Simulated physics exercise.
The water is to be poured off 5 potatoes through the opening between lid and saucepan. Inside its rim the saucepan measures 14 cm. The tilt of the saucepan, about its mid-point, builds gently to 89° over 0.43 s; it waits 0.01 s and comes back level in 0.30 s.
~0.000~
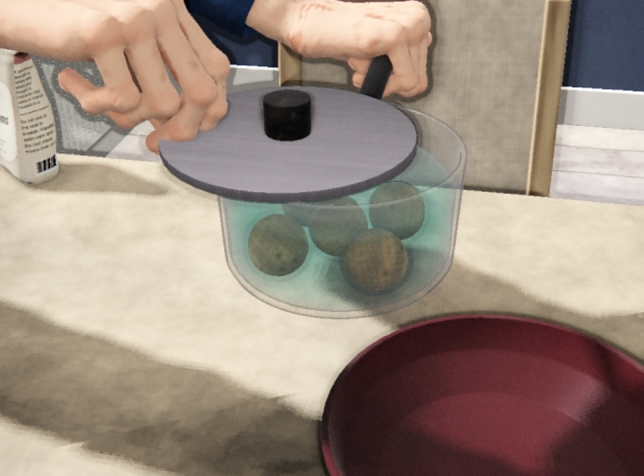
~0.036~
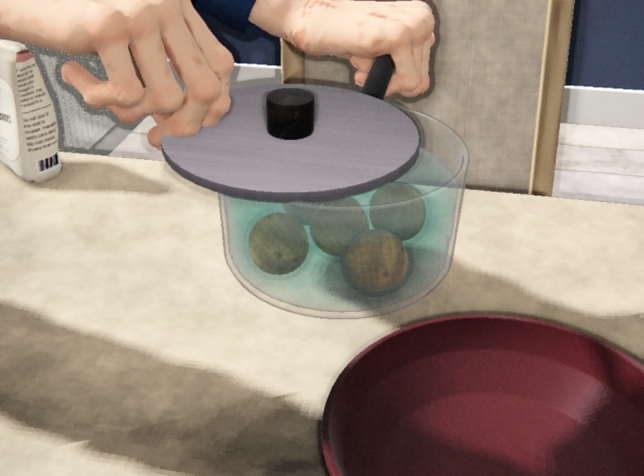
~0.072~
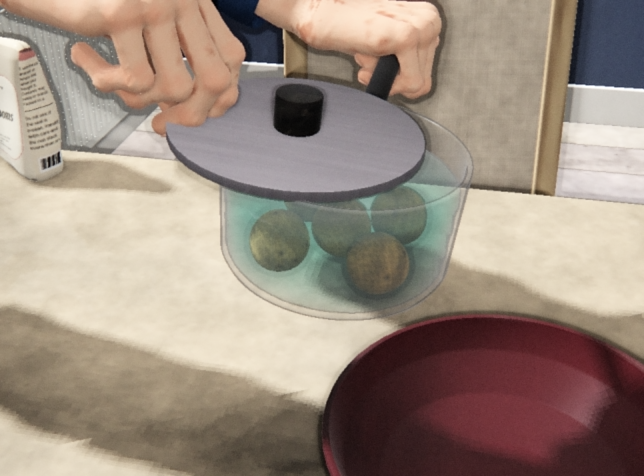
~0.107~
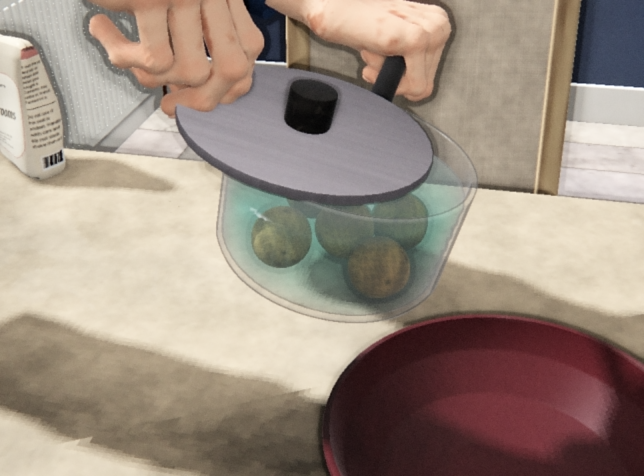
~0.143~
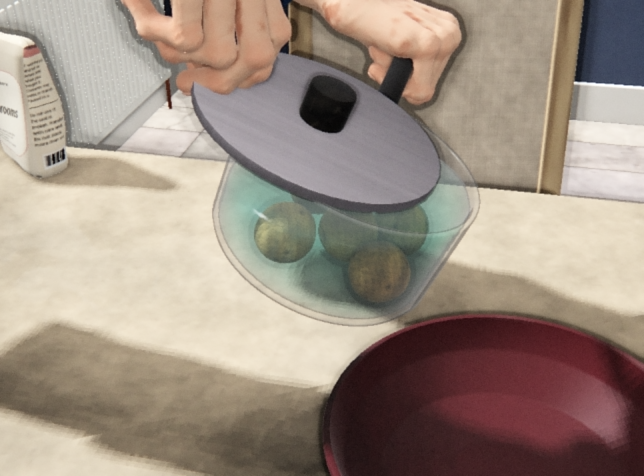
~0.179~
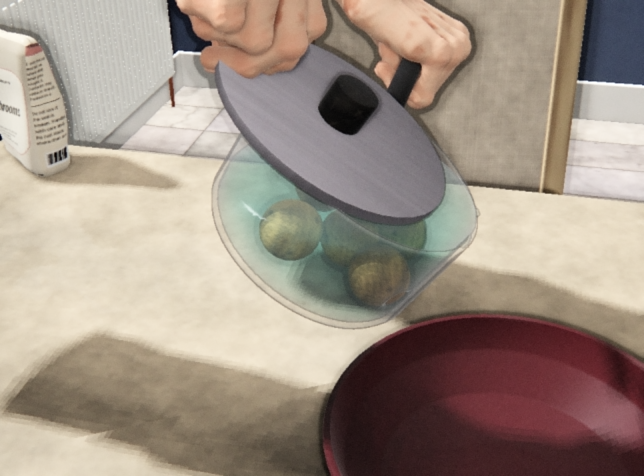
A clear saucepan of water and potatoes, its grey lid held on by two hands, sat level at first, then tilted gradually further down to the right beside a dark red bowl.
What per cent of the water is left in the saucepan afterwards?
Some 32 per cent remains.
By 0.32 s the tilt is 75° and 68 per cent of the water is still in the saucepan.
By 0.42 s the tilt is 89° and 46 per cent of the water is still in the saucepan.
By 0.53 s the tilt is 70° and 35 per cent of the water is still in the saucepan.
By 0.65 s the tilt is 18° and 33 per cent of the water is still in the saucepan.
At rest 32 per cent of the water is still in the saucepan.
